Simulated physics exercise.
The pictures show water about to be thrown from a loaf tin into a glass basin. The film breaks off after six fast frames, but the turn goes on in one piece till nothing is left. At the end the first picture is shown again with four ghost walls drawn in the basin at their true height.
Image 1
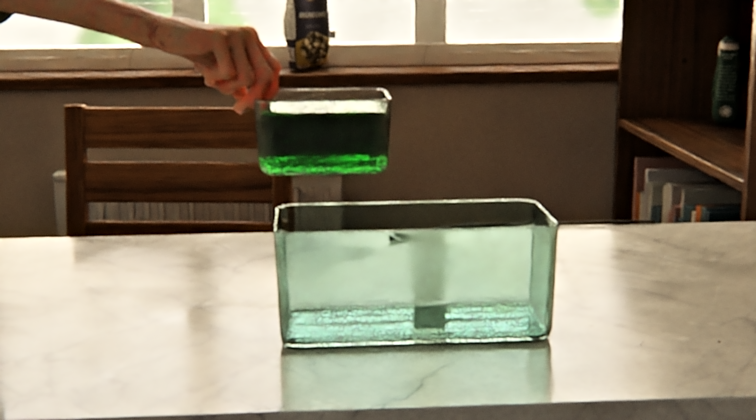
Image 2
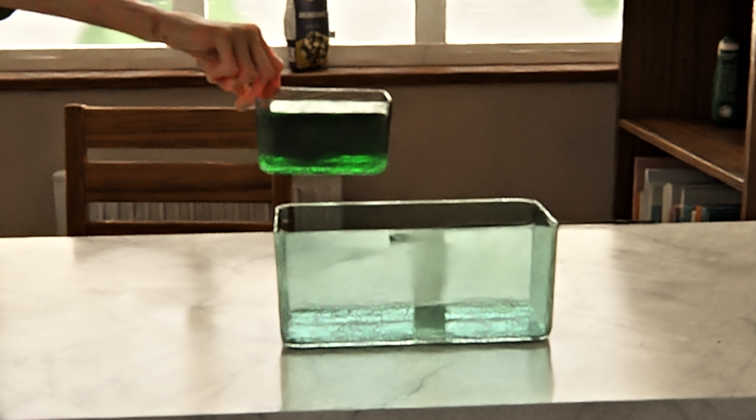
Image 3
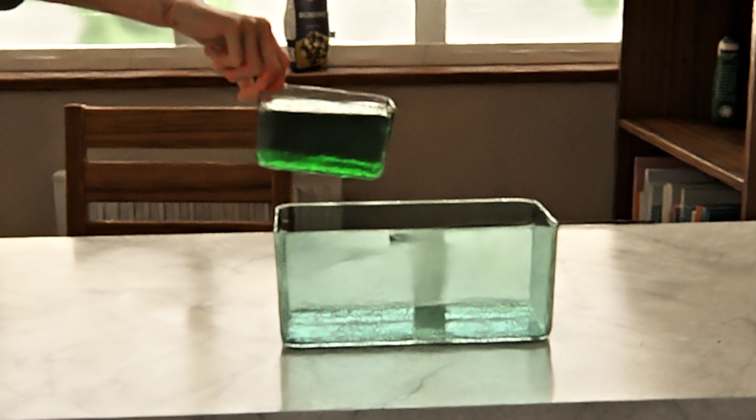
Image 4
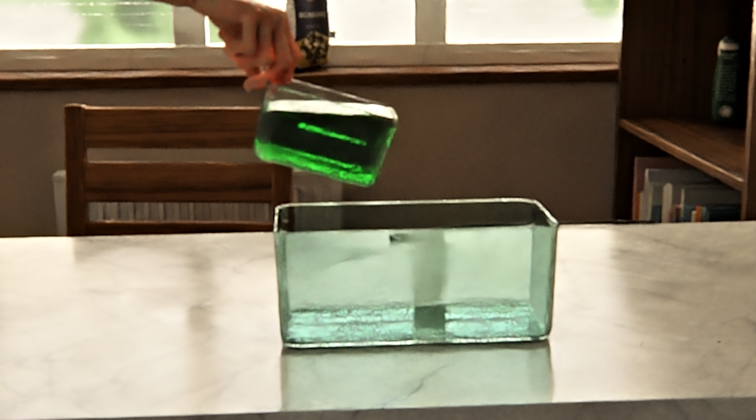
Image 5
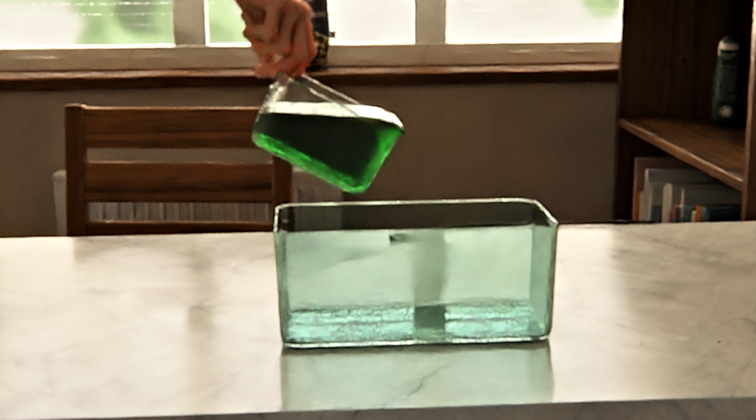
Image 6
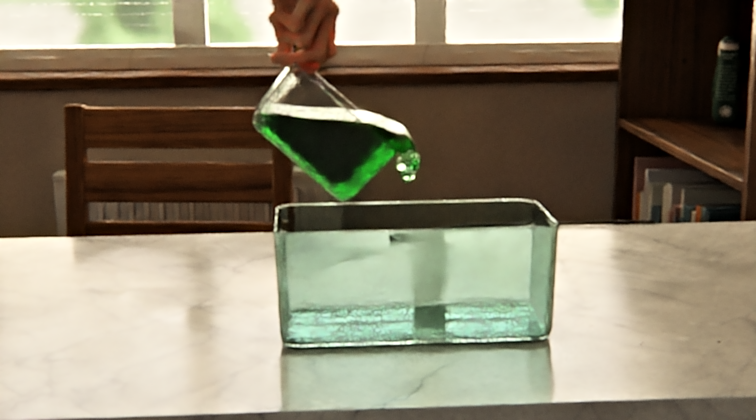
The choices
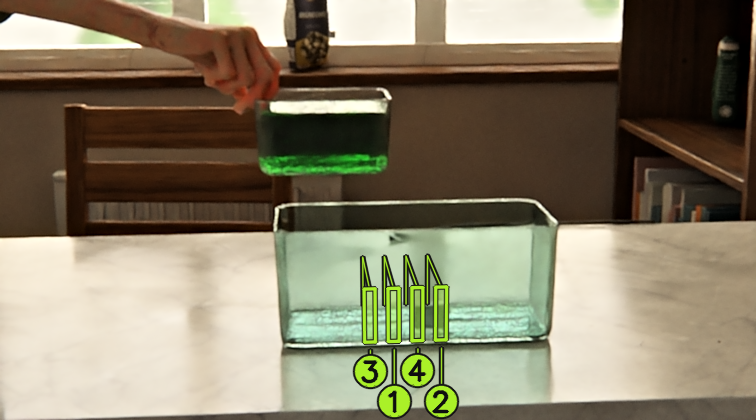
At first, a hand holds a small clear container of green liquid level above a larger glass basin on a marble table. The hand then lifts the container's left side, tilting it steadily rightward. Finally, with the container steeply tipped, a little green liquid curls over its right lip.
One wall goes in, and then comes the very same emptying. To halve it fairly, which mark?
I would pick slot 2.
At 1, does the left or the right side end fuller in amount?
The right one.
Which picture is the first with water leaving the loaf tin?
In picture 5.
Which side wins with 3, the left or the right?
The right side.
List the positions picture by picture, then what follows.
Upright, lip at (386, 93); basin from (280, 345) to (552, 337); nothing has left yet.
Upright, lip at (387, 95); nothing has left yet.
Tipped about 8°, lip at (390, 102); nothing has left yet.
Tipped about 17°, lip at (393, 113); nothing has left yet.
Tipped about 28°, lip at (395, 127); water is over the lip, down to (400, 130).
Tipped about 42°, lip at (393, 144); water is over the lip, down to (405, 174).
On the marked copy, 1 at (394, 349); 2 at (441, 347); 3 at (370, 349); 4 at (417, 348).
Choosing 1, about 16 % ends left of the wall and 83 % right of it.
Choosing 2, about 50 % ends left of the wall and 48 % right of it.
Choosing 3, about 5 % ends left of the wall and 93 % right of it.
Choosing 4, about 28 % ends left of the wall and 71 % right of it.
